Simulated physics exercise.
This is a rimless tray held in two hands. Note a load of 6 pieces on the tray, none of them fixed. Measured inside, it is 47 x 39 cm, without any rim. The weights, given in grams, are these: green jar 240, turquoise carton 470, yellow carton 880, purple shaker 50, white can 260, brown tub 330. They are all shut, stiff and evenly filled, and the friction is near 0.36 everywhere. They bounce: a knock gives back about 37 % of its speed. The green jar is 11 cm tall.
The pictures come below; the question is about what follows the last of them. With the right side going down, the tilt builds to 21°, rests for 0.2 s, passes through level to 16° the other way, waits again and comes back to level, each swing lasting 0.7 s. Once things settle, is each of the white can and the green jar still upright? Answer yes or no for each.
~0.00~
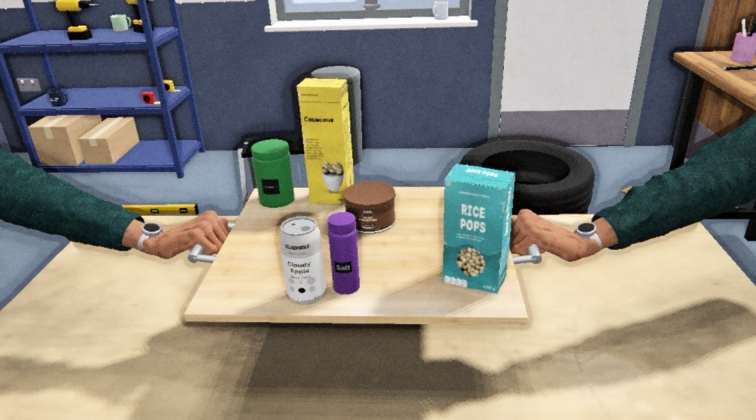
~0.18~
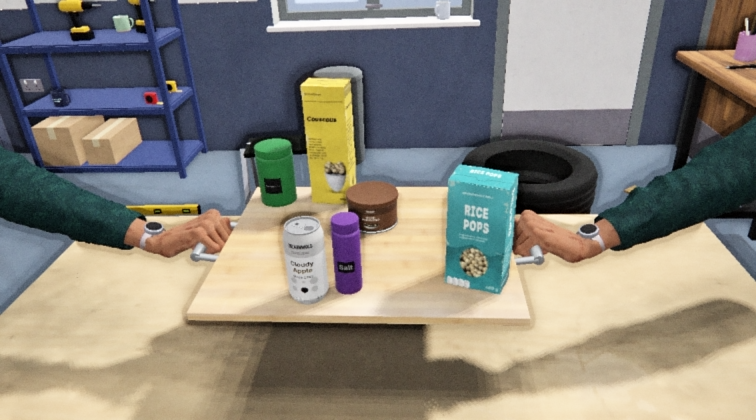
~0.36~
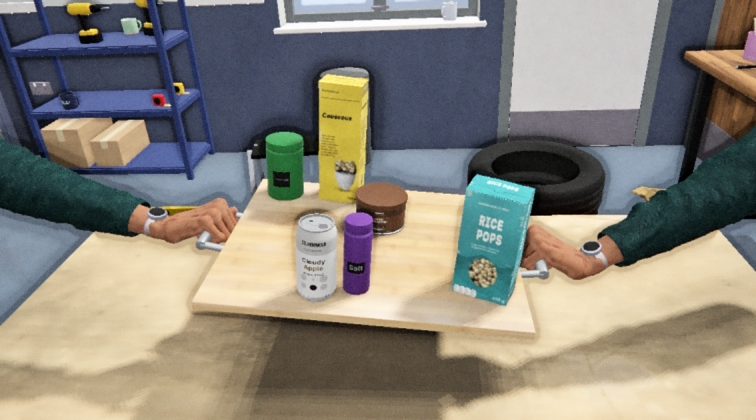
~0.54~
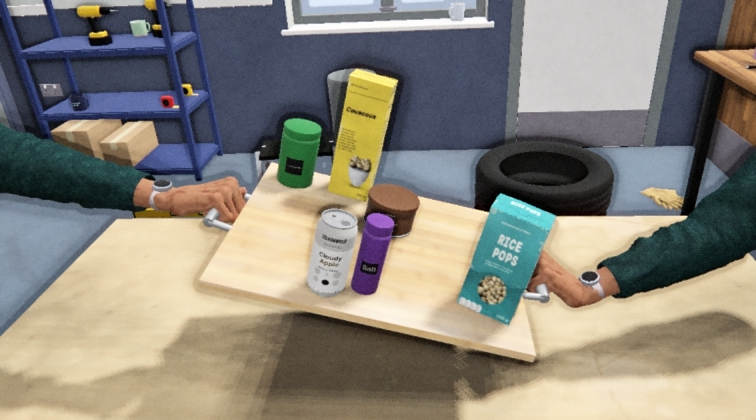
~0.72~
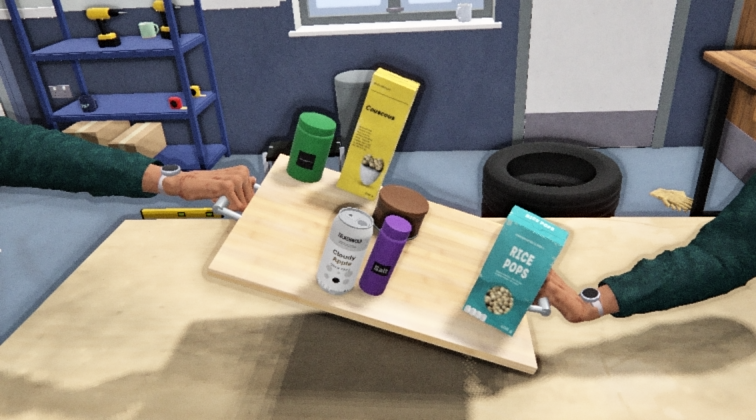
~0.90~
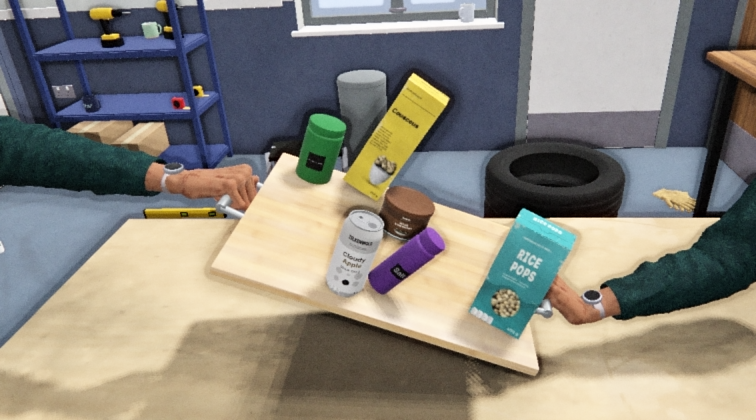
White can: Yes, green jar: Yes.
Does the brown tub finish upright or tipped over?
The brown tub keeps standing.
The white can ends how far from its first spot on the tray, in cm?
Net distance near 6 cm.
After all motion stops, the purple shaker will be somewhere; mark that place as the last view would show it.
Near (441, 236).
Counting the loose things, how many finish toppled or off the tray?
That makes 3.
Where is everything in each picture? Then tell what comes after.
In the first frame, tray level; white can (303, 262); green jar (274, 174).
In the second frame, tray level; purple shaker (347, 253); brown tub (372, 207).
In the third frame, tilt 6°, right edge down; turquoise carton (492, 241); yellow carton (343, 141).
In the fourth frame, tilt 15°, right edge down; purple shaker (372, 255); brown tub (391, 210).
In the fifth frame, tilt 20°, right edge down; turquoise carton (514, 272); yellow carton (377, 137).
In the sixth frame, tilt 21°, right edge down; white can (354, 255); green jar (320, 149).
Around 1.20 s, tilt 15°, right edge down; green jar shifted 6 cm near (339, 162); white can shifted 5 cm near (374, 263); yellow carton on its side.
Around 1.60 s, tilt 14°, left edge down; turquoise carton and yellow carton now off the tray; green jar shifted 7 cm near (333, 191); white can shifted 6 cm near (359, 268).
Around 2.20 s, tilt 10°, left edge down; green jar shifted 7 cm near (334, 187); white can shifted 6 cm near (361, 267); purple shaker on its side.
Finally (4.0 s), off the tray and tipped over, turquoise carton and yellow carton; on their side or leaning hard on the tray, purple shaker; not toppled but over 5 cm from the start, green jar and white can; brown tub still in place (within 5 cm). Final places as that camera would see them, white can near (368, 265), green jar near (337, 177).
